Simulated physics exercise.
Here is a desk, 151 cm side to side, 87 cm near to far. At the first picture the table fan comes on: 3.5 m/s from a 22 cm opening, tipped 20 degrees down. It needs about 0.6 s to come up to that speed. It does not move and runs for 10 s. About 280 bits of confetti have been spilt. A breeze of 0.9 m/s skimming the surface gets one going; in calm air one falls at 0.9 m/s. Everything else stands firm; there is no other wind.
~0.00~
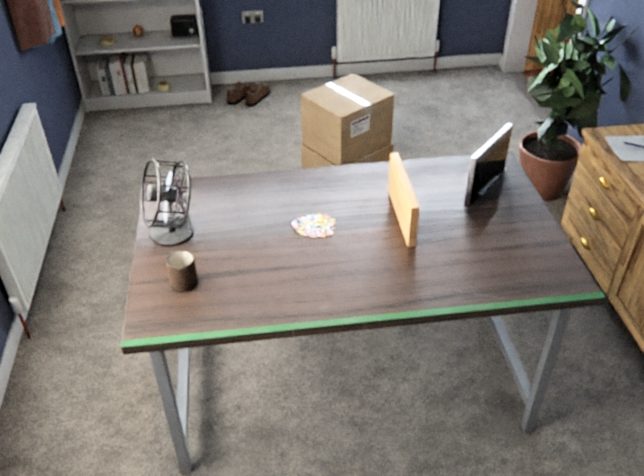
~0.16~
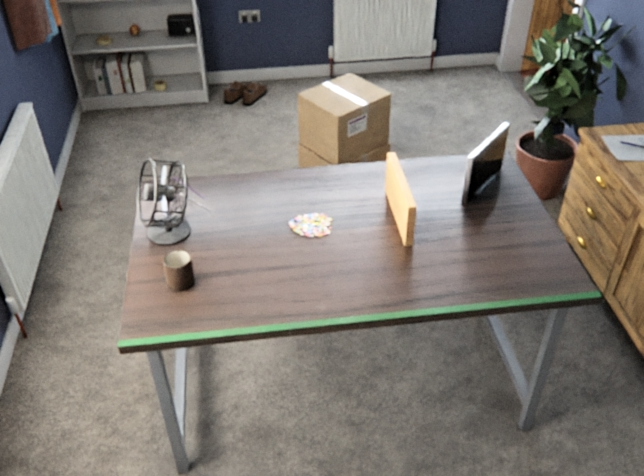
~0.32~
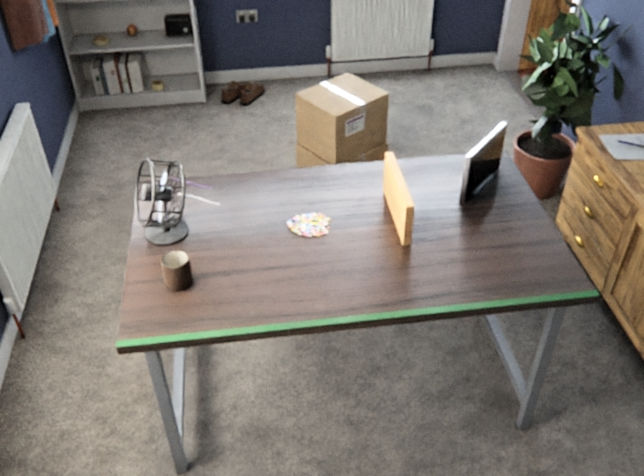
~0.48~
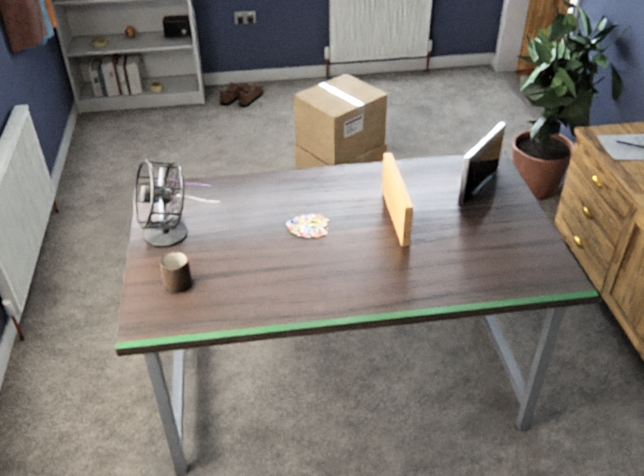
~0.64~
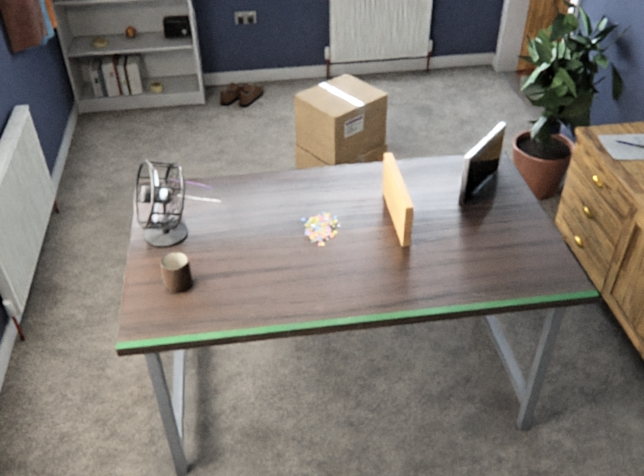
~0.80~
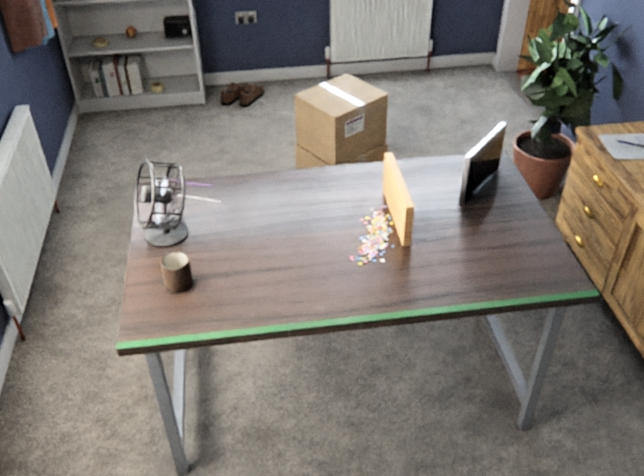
Confetti lies still on the desk, then scatters rightward from the fan toward the orange board.
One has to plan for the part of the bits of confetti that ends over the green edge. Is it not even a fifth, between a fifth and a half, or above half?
By then over half are over the green edge.
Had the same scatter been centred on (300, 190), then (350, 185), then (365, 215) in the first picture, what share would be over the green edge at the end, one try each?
In turn about 0 %, 0 %, 80 %.
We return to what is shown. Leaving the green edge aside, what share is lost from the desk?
About 0 %.
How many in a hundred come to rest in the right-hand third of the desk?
Near 2 %.
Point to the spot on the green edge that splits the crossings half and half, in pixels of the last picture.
Near (466, 310).
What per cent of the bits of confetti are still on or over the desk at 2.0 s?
About 2 %.
After 2.0 s, 2 % are on the move or not yet settled, 98 % are over the green edge.
After 3.2 s, 1 % are on the move or not yet settled, 98 % are over the green edge.
After 5.5 s, 1 % are on the move or not yet settled, 98 % are over the green edge.
After 10.0 s, at the end, 98 % are over the green edge.
